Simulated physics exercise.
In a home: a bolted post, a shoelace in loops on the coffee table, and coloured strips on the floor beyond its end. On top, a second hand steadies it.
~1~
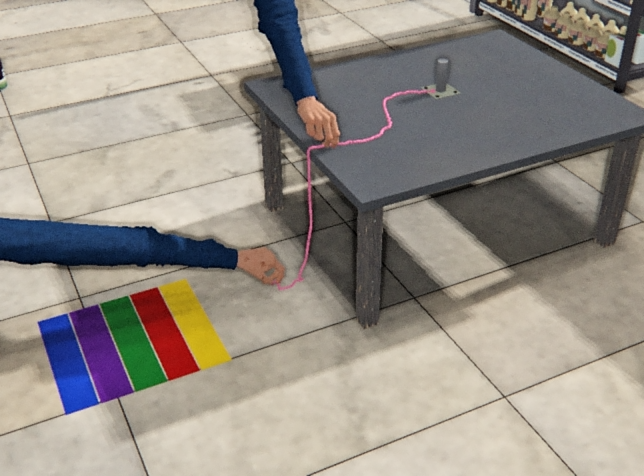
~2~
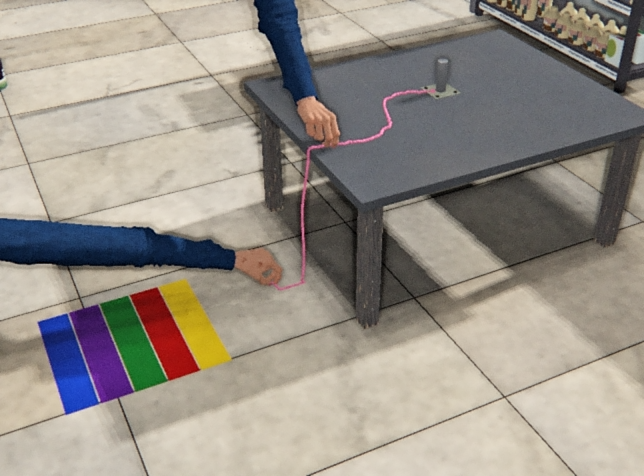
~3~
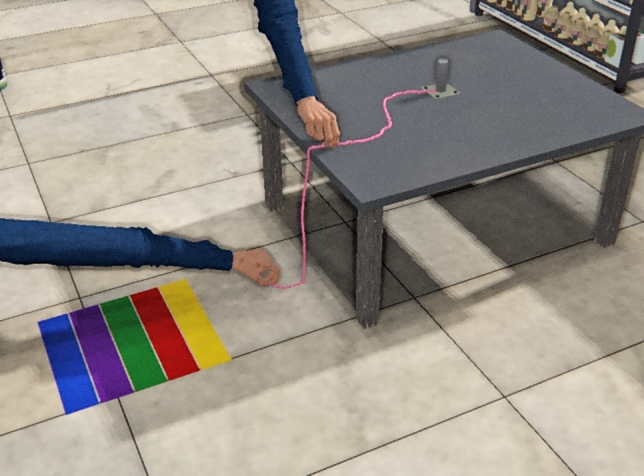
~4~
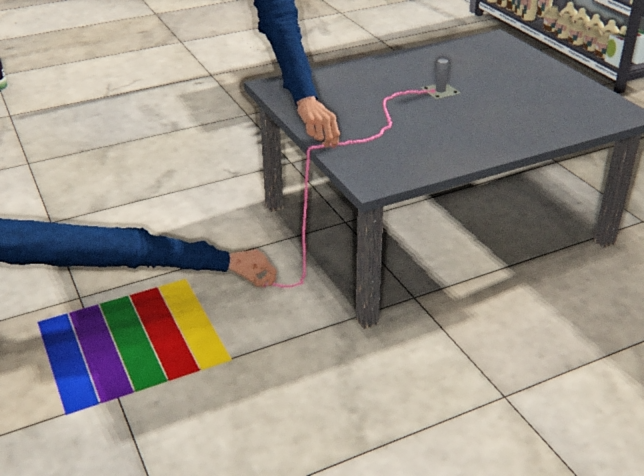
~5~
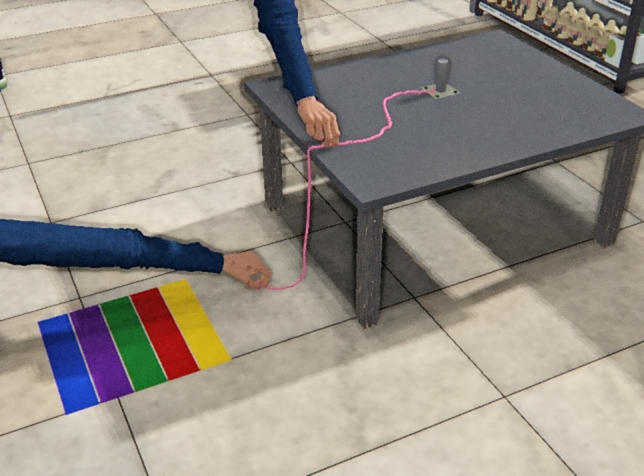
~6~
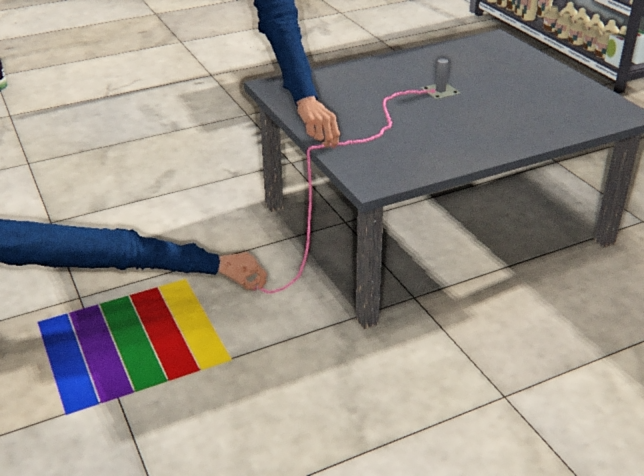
On a pale tiled floor, seen from above at an angle, stands a low dark grey coffee table with a shelf behind it at upper right. A pink shoelace winds from a small grey post to the table's edge, while blue, purple, green, red and yellow strips lie at lower left. One blue-sleeved hand stays at the edge as the lower hand draws the lace's end slightly left, its hanging part shifting; the camera stays still.
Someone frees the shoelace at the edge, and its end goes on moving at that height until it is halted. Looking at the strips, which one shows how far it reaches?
The green strip shows it.
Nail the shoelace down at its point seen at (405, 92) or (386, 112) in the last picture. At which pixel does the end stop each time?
(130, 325), (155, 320).
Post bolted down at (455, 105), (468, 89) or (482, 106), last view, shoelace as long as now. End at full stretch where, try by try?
In pixels, the answers are (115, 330), (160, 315) and (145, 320).
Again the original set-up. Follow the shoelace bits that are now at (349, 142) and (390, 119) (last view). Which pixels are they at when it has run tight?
They end up at (306, 150) and (362, 123).
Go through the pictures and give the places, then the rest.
In the first picture, end (275, 281); yellow (208, 349); red (177, 359); green (144, 369); purple (111, 380); blue (77, 391).
In the second picture, end (273, 282); shoelace through (408, 92) (388, 115) (366, 140) (308, 158) (302, 216) (303, 271).
In the third picture, end (270, 283).
In the fourth picture, end (267, 284); shoelace through (408, 92) (388, 115) (366, 140) (308, 158) (305, 215) (304, 271).
In the fifth picture, end (261, 285).
In the sixth picture, end (258, 287); shoelace through (408, 92) (388, 115) (366, 140) (309, 158) (310, 214) (301, 271).
Soon after, end near (190, 307); over yellow.
Then, end near (151, 319); over red.
At full stretch, end near (127, 326); over green. Over green.
